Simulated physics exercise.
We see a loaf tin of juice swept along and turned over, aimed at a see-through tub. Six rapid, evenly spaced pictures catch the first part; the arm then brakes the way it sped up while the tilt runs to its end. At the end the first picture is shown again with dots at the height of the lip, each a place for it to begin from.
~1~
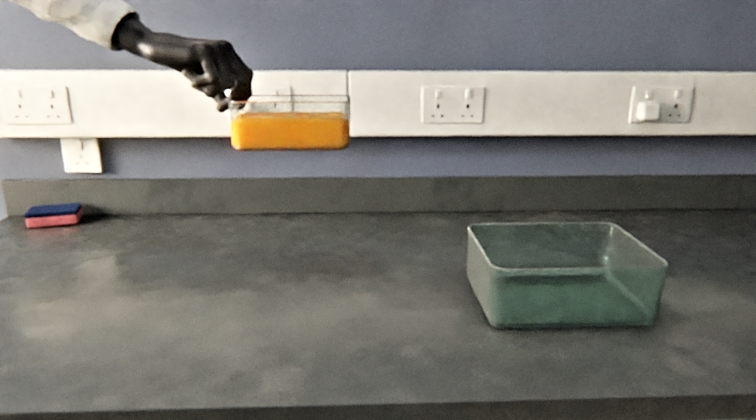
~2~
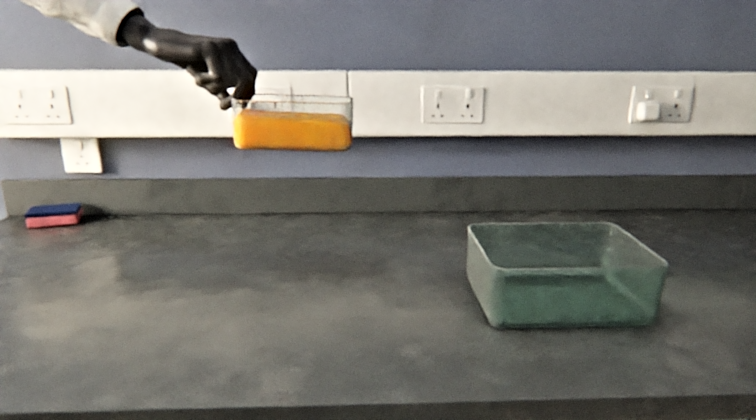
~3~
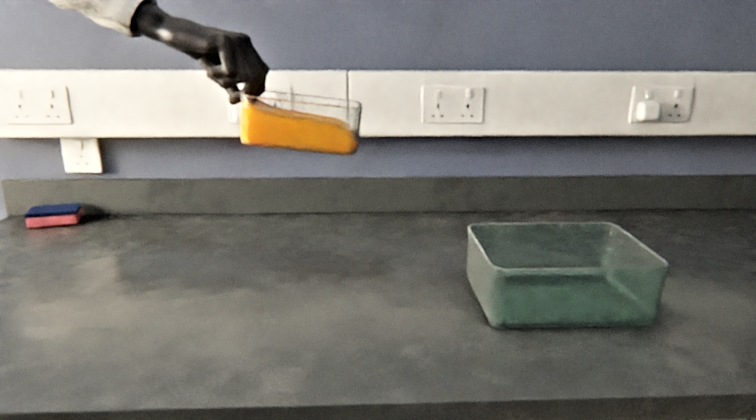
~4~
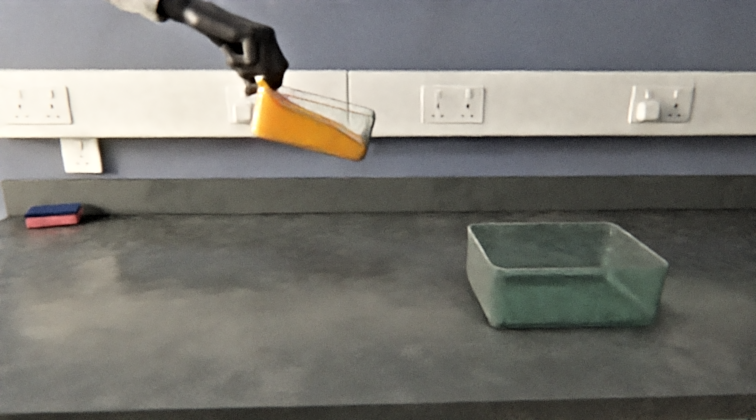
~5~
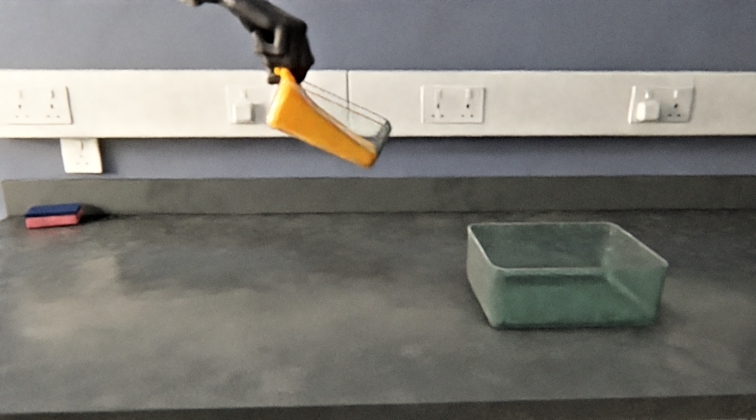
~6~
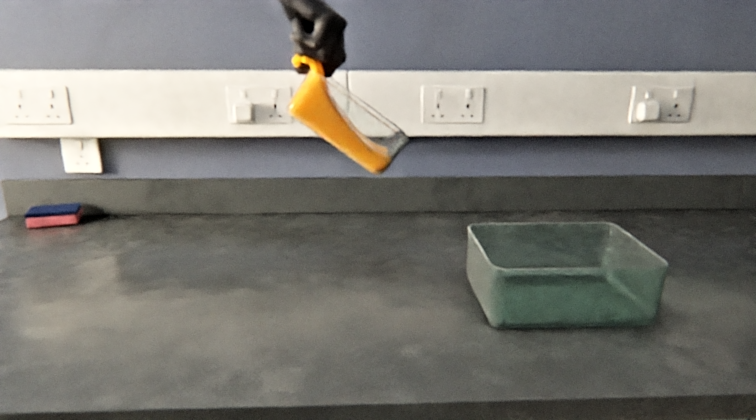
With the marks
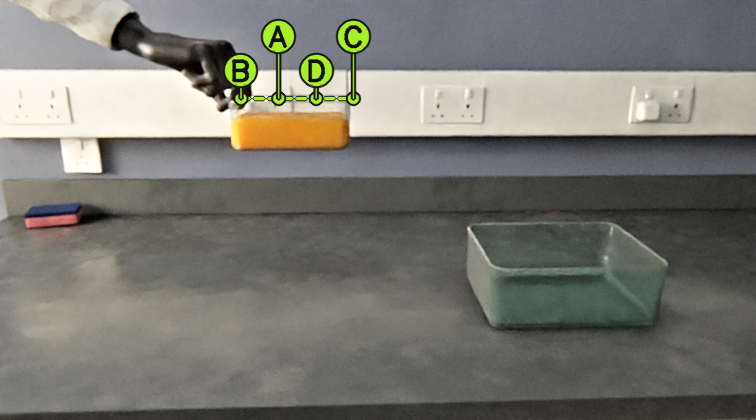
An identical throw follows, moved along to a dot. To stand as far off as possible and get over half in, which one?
The answer is dot A.
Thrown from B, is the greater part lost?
Yes.
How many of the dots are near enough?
Three.
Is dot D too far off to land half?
No, not at all.
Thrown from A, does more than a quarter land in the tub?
Yes, clearly.
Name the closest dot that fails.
B it is.
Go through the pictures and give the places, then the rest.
In the first picture, upright, lip at (348, 98); tub from (488, 325) to (654, 322); nothing has left yet.
In the second picture, upright, lip at (351, 100); nothing has left yet.
In the third picture, tipped about 6°, lip at (360, 105); nothing has left yet.
In the fourth picture, tipped about 14°, lip at (374, 113); juice is over the rim, down to (269, 85).
In the fifth picture, tipped about 24°, lip at (389, 123); juice is over the rim, down to (295, 80).
In the sixth picture, tipped about 36°, lip at (405, 135); juice is over the rim, down to (323, 75).
On the marked copy, A at (278, 98); B at (240, 98); C at (353, 98); D at (316, 98).
Choosing A, about 63 % lands in the tub, 25 % falls short and 12 % goes beside or beyond.
Choosing B, about 30 % lands in the tub, 63 % falls short and 8 % goes beside or beyond.
Choosing C, about 81 % lands in the tub, 7 % falls short and 11 % goes beside or beyond.
Choosing D, about 75 % lands in the tub, 9 % falls short and 16 % goes beside or beyond.
